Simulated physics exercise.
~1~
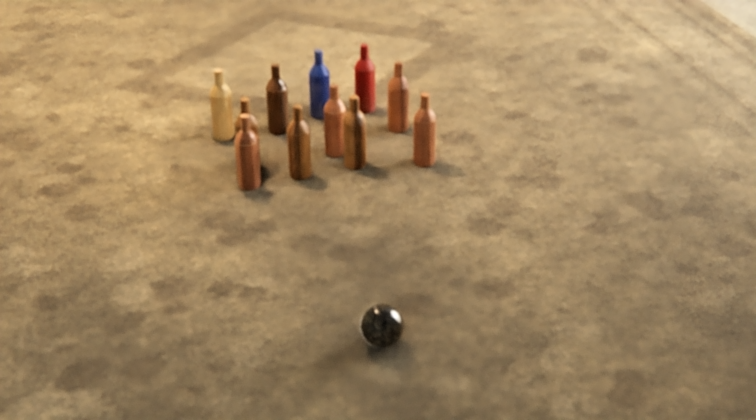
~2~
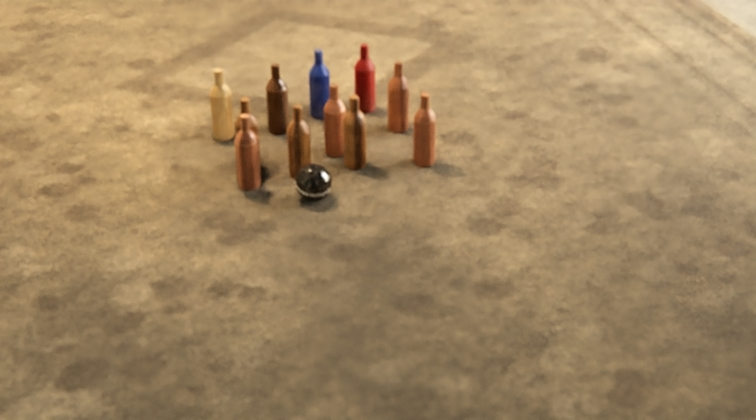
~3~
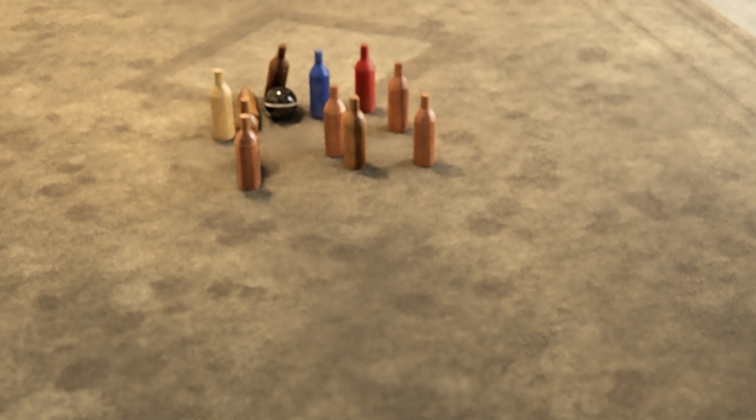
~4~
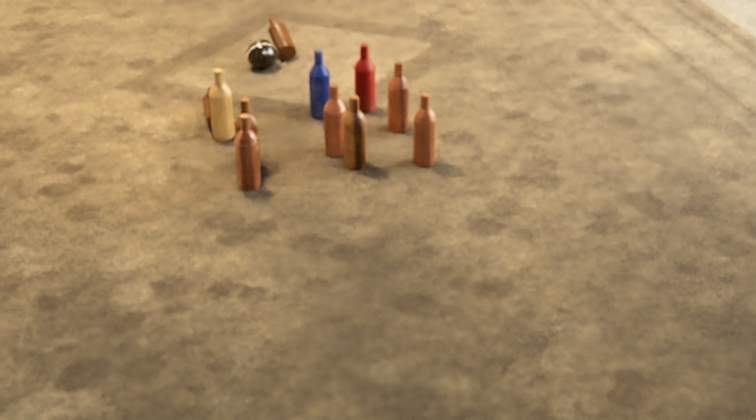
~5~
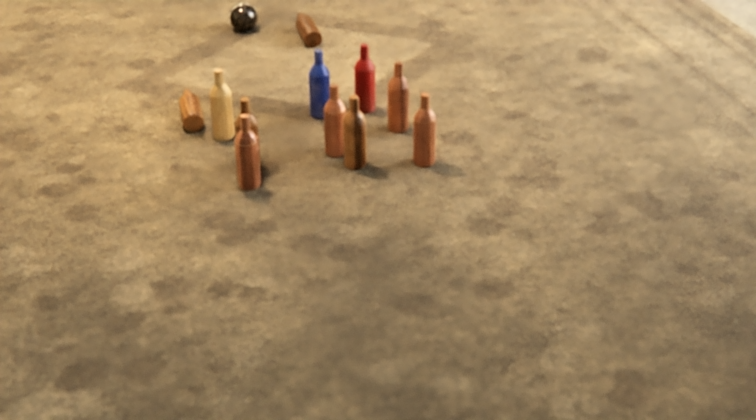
On a mottled brown floor, a dark shiny ball rolls into bottle-shaped skittles, toppling two and rolling away beyond the rest.
